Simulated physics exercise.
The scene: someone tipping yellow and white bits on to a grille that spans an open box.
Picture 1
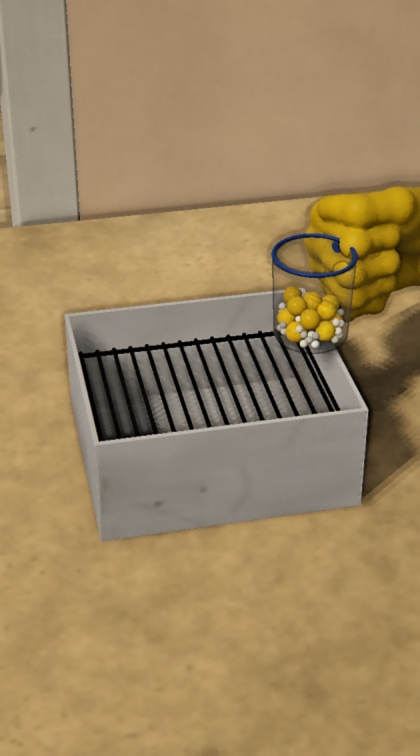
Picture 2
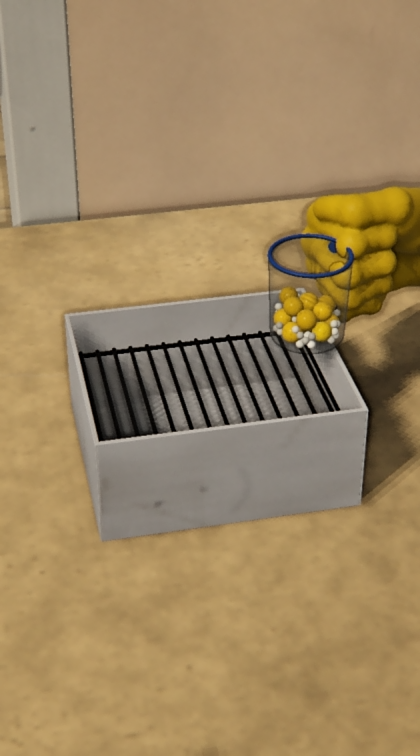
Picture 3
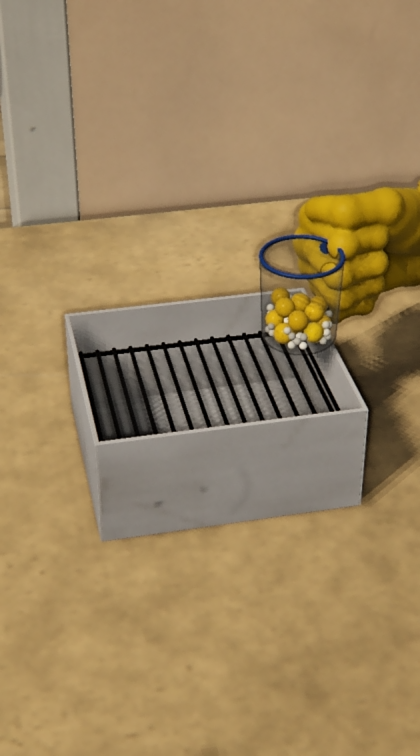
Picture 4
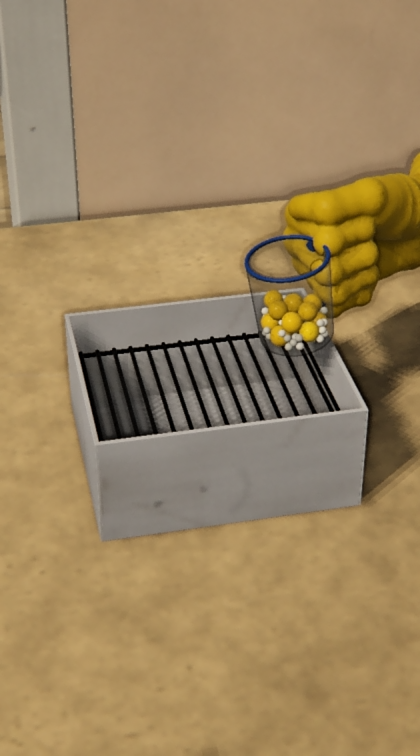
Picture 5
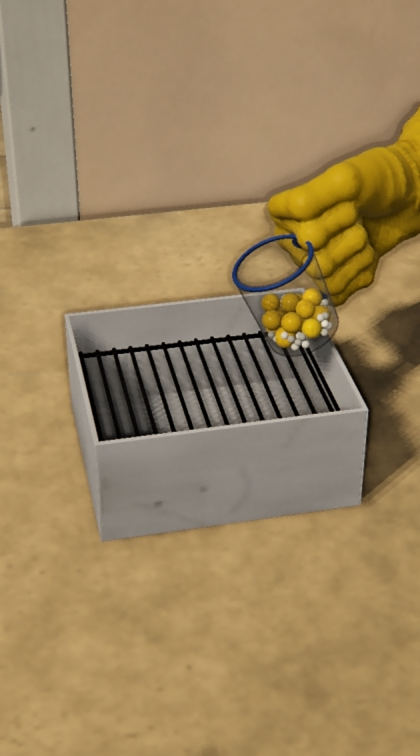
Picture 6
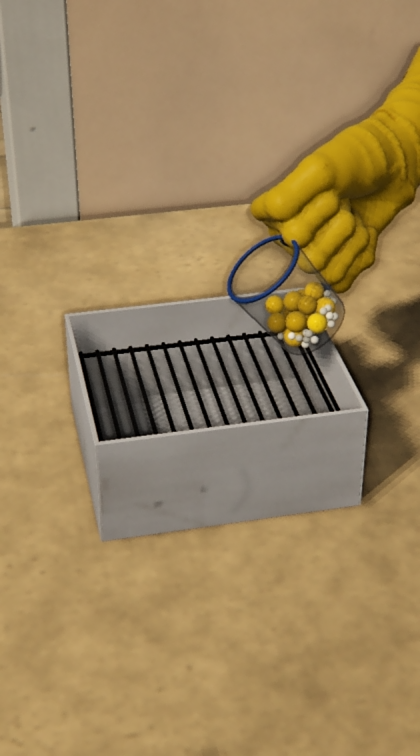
At first, a yellow-gloved hand holds a clear, blue-rimmed cup of yellow and white balls upright over the right end of a dark grille spanning an open gray box. The cup shifts slightly left, then the hand rises as it tilts the cup leftward, the balls still inside.
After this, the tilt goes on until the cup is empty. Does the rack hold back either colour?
Here the yellow bits are held back, and the white bits pass the rack.
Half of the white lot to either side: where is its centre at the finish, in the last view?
Near (219, 438).
Then, 0.23 s on from there, yellow ones, the whole lot in the cup; white ones, the whole lot in the cup.
Then, 0.52 s on from there, yellow ones, the whole lot in the cup; white ones, the whole lot in the cup.
Then, 0.84 s on from there, yellow ones, near half in the cup, near half on or over the wires; white ones, the bulk in the cup, a little on or over the wires.
In the end, yellow ones, the whole lot on the wires, none at all under the rack; white ones, the whole lot under the rack.
